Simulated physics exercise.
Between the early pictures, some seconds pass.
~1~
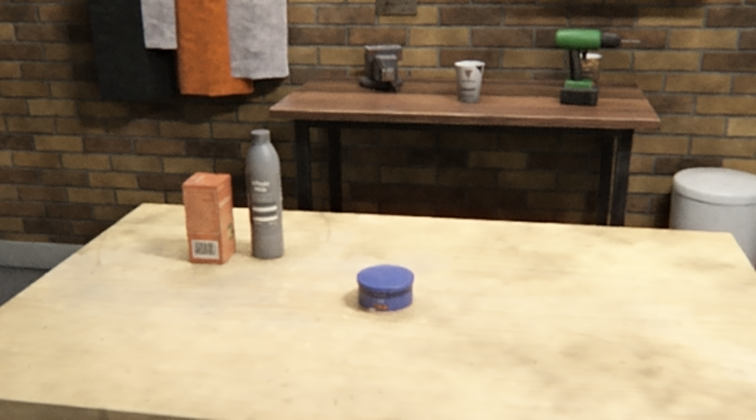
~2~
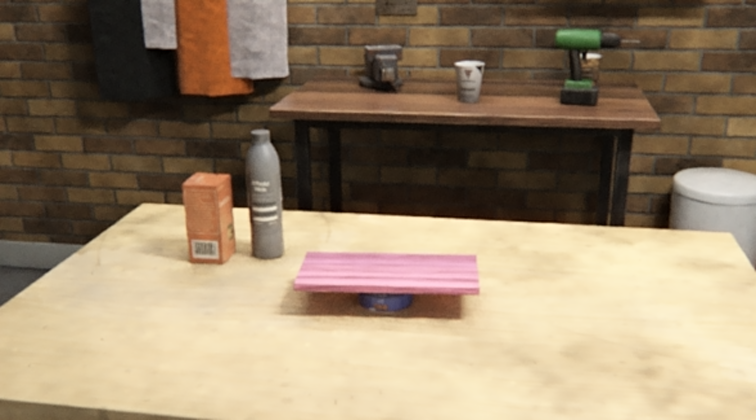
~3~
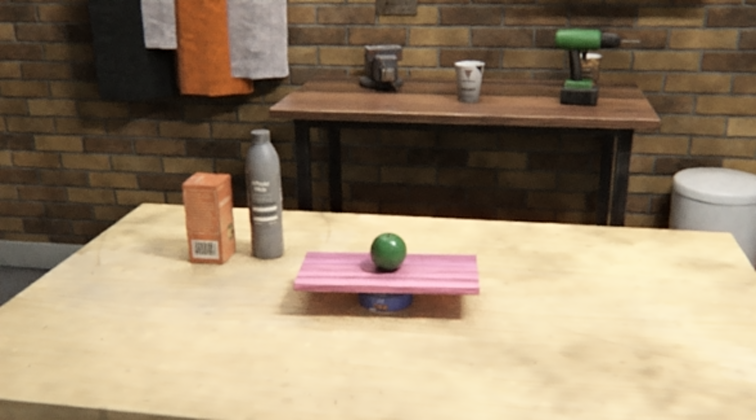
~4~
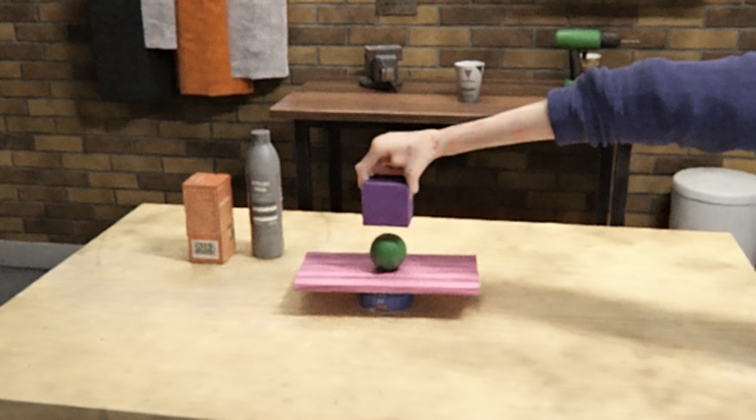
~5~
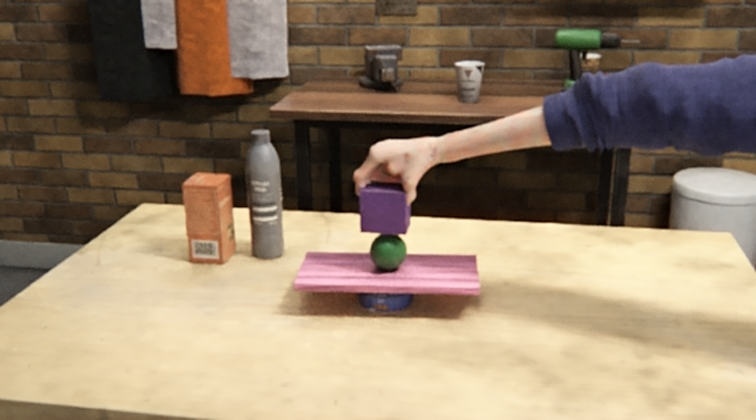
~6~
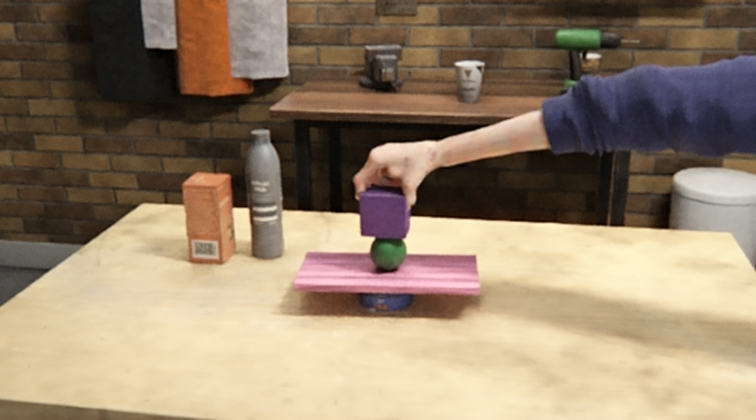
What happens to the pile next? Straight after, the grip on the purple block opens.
My prediction: Unsteady.
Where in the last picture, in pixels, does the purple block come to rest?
The object winds up at approximately (339, 245).
Then, 0.40 s on from there, purple block turned 45° from how it was put near (366, 216).
Then, 0.50 s on from there, purple block now fallen.
Then, 0.60 s on from there, things are still on the move.
In the end, fallen, purple block; the other 5 unmoved. At the end, from the last picture's camera, purple block near (339, 244). The pile loses its balance.
